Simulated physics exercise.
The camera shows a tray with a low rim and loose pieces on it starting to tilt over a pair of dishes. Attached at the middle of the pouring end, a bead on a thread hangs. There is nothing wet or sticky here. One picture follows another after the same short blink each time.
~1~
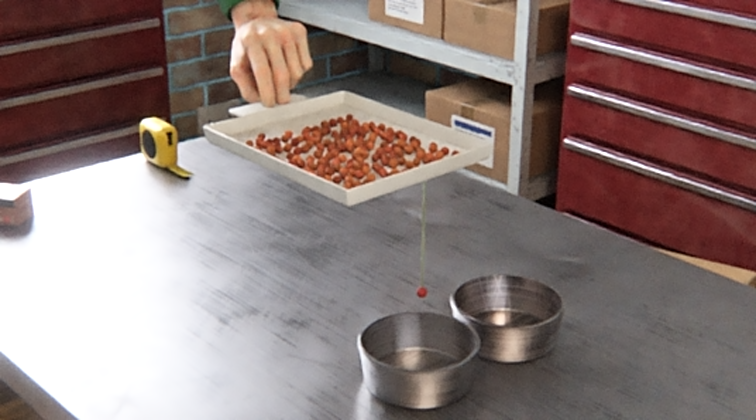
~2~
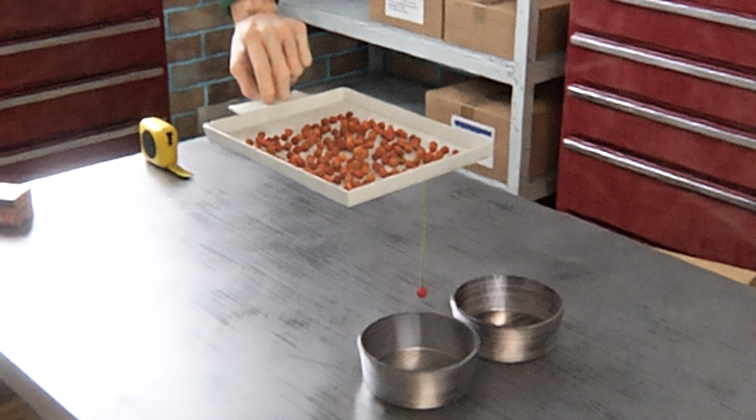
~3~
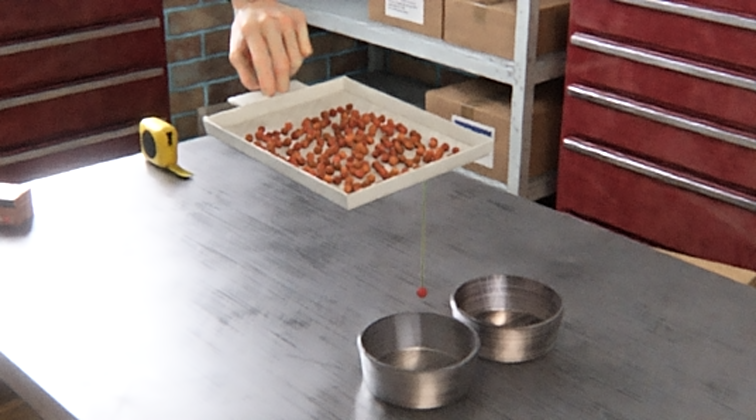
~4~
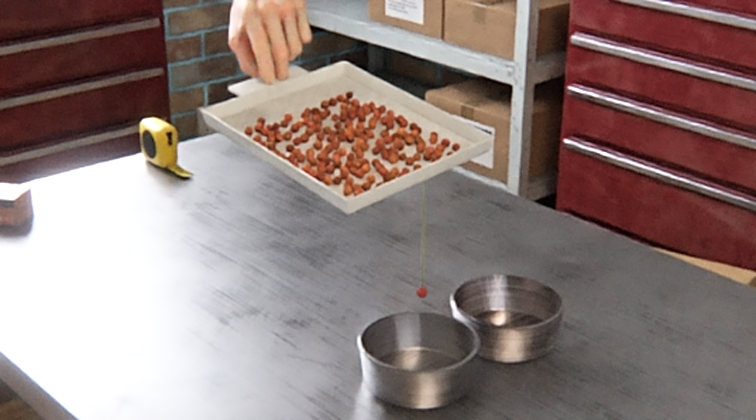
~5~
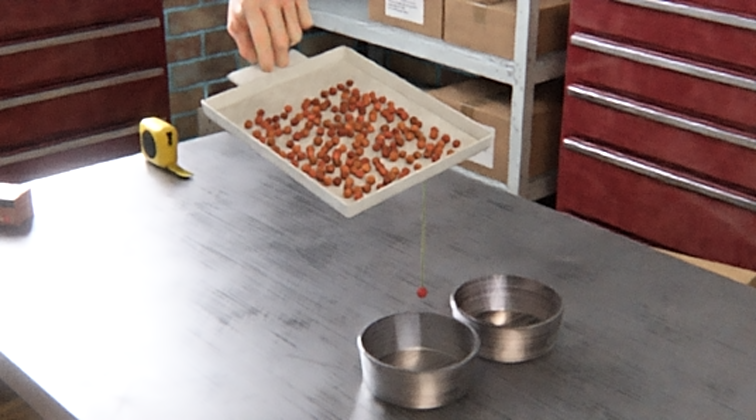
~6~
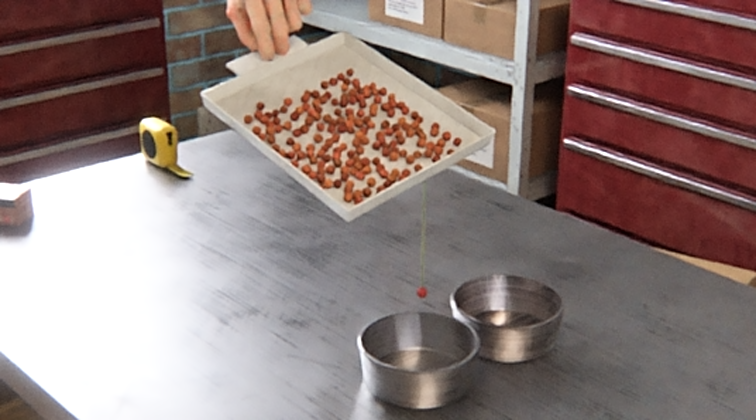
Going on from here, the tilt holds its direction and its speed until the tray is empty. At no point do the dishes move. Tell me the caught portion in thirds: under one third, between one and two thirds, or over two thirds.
Most likely the dishes are going to collect a middle share, one to two thirds of the load.
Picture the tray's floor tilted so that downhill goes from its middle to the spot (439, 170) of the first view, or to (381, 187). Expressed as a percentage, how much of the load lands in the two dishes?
Lab note: Try 1 = 90 %, try 2 = 60 %.
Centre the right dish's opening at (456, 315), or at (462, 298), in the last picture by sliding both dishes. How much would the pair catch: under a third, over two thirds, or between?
The first try: The middle third. The second: More than two thirds.
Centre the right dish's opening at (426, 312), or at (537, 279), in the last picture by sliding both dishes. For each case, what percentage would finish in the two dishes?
First try: Roughly 80 per cent; second try: Roughly 20 per cent.
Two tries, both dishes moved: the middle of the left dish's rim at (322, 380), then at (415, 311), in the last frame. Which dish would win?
Try one: The right-side dish. Try two: The left-side dish.
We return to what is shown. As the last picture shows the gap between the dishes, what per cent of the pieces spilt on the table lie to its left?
100 %, roughly.
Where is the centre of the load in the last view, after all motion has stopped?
Close to (377, 377) in the last view.
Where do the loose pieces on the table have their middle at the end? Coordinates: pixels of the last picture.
Once everything settles, the pieces are centred near (324, 371).
Just after the last frame, tray tipped steeply; almost all on the tray; just a few in the left dish.
A moment on, tray tipped right over; almost all on the tray; just a few in the left dish; just a few outside both; just a few in the air.
Further on, tray tipped past a quarter turn; roughly half in the left dish; roughly half outside both.
When it is over, tray tipped past a quarter turn; roughly half in the left dish; not one in the right dish; roughly half outside both.
